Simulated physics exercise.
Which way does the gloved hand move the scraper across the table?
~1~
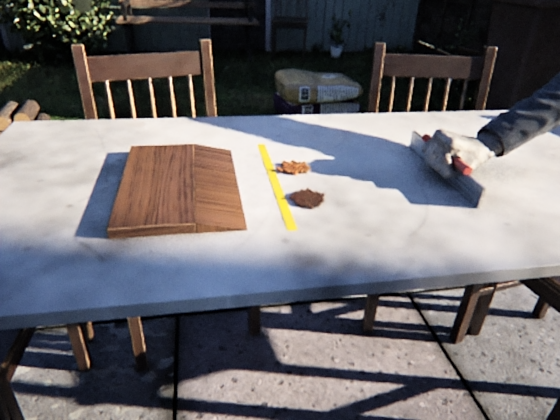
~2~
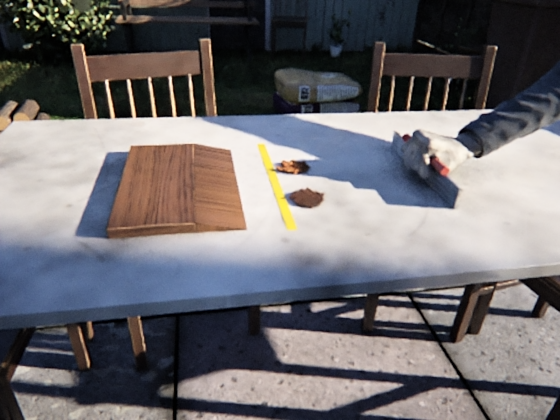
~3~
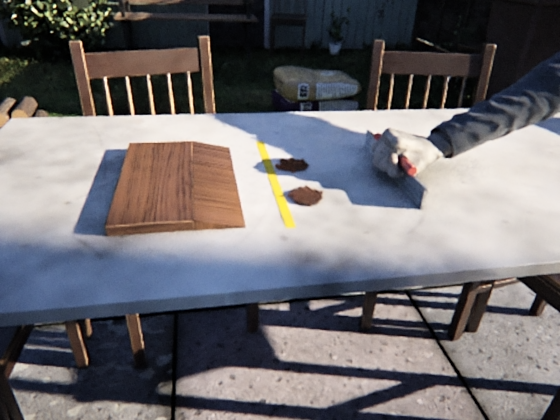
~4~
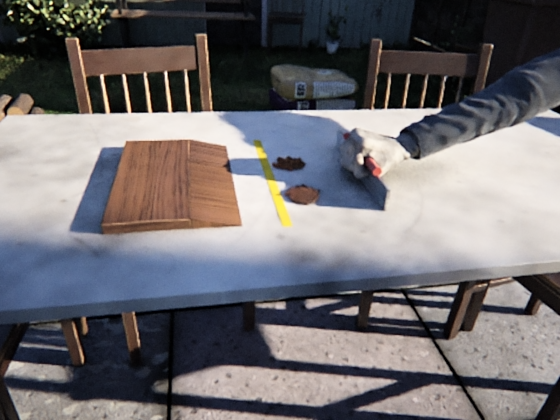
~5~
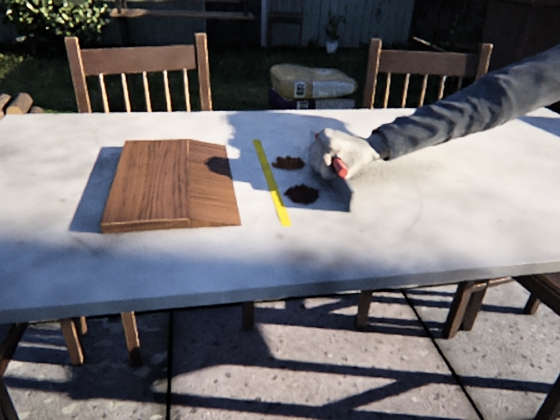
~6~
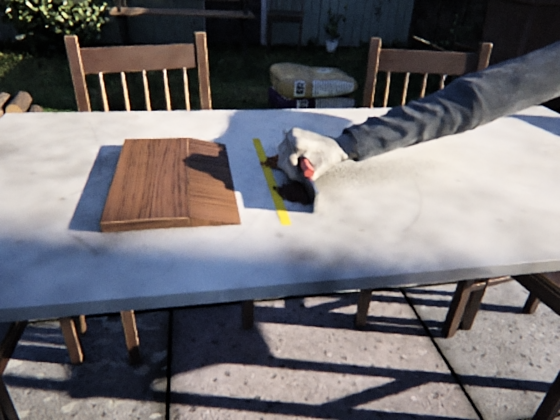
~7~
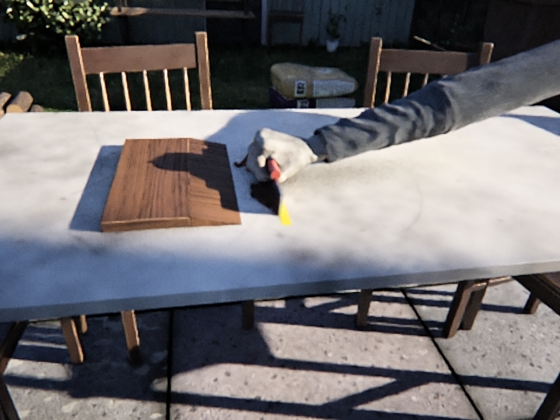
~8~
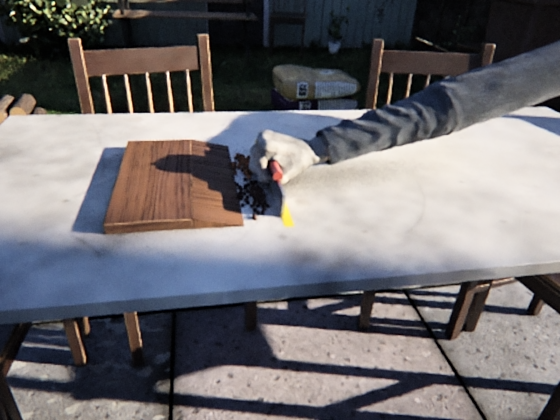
The hand moves the scraper to the left, toward the yellow tape and the wooden ramp.
